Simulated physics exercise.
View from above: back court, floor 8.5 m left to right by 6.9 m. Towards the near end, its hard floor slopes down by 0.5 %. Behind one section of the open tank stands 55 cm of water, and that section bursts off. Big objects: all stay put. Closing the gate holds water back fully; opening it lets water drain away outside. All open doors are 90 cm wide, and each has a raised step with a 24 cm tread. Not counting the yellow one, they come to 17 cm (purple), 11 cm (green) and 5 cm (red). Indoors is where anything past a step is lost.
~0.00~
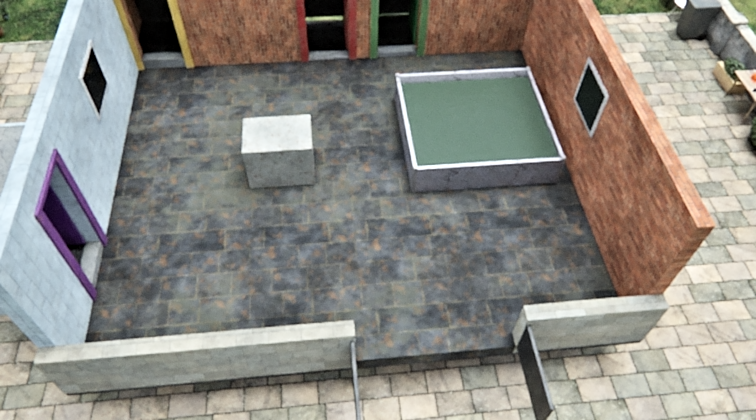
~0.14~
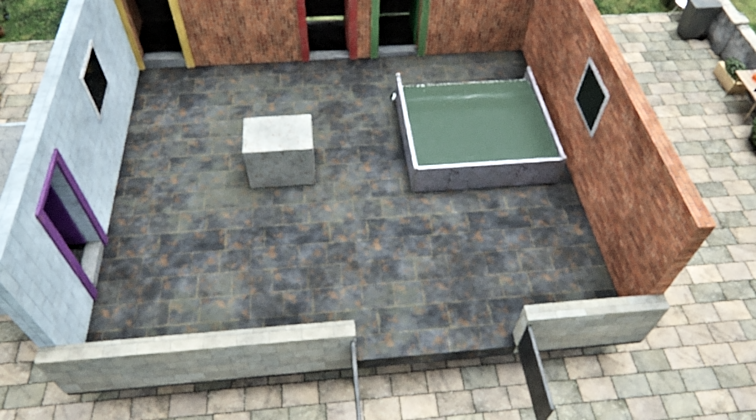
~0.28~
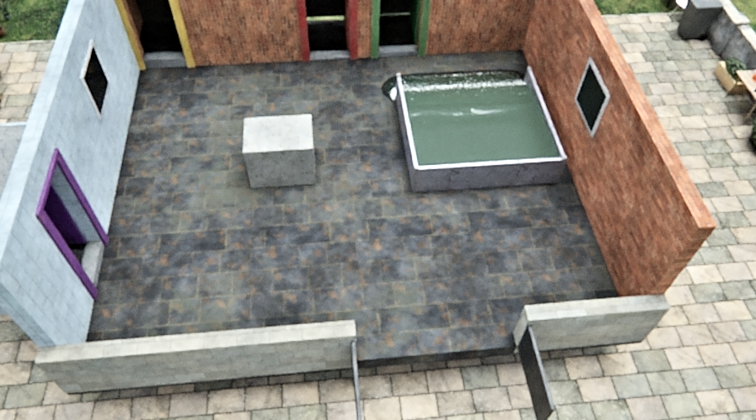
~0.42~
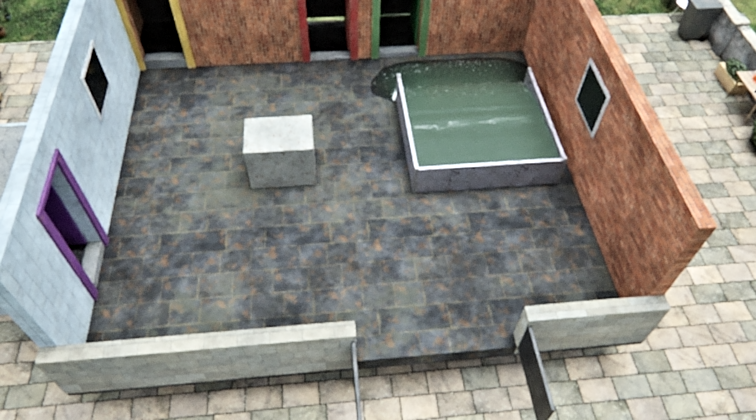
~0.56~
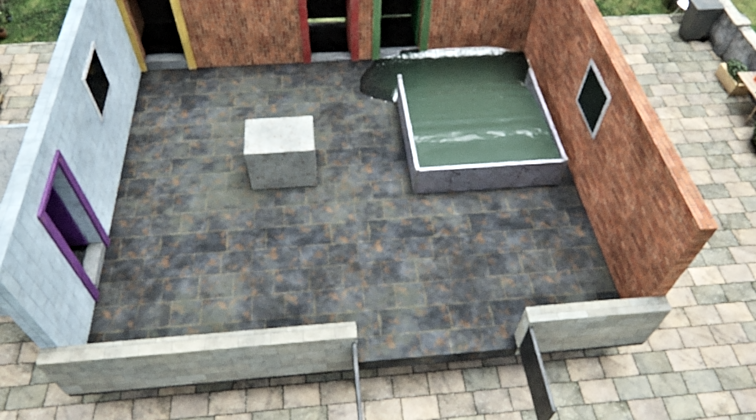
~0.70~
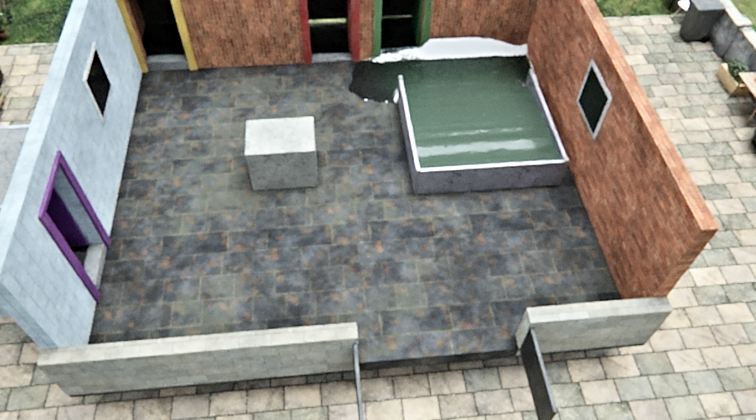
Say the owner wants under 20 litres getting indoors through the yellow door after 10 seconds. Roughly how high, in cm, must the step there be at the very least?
At the very least some 9 cm.
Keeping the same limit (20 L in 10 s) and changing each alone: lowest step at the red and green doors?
You'd want about 8.5 centimetres at red and about 31 centimetres at green.
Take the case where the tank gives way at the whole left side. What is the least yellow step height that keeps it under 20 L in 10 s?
About 24 cm.
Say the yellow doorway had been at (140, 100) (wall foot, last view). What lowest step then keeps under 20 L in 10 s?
About 12.5 cm.
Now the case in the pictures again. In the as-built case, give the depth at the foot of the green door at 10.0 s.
Depth: Near 11.0 cm.
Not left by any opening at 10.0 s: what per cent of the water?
Close to 88 in a hundred.
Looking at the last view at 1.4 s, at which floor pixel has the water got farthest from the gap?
At about (310, 64).
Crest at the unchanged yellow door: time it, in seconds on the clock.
It peaks at about 6.0 s.
After 1.4 s water covers 10 % of the floor, deepest (47 cm) near (516, 54); it has not reached the yellow door.
After 3.0 s water covers 25 % of the floor, deepest (34 cm) near (516, 54); it has not reached the yellow door.
After 10.0 s water covers 80 % of the floor, deepest (12 cm) near (406, 98); 8 cm at the yellow door, 0 litres in over its 22 cm step.
At the yellow door as built, the water arrived by 3.2 s and peaked near 13 cm at 6.2 s.
Run again over the same 10 s with other heights there, 32 litres in over 7.5 cm, 13 litres over 10 cm. The limit of 20 litres is kept from about 9 cm up.
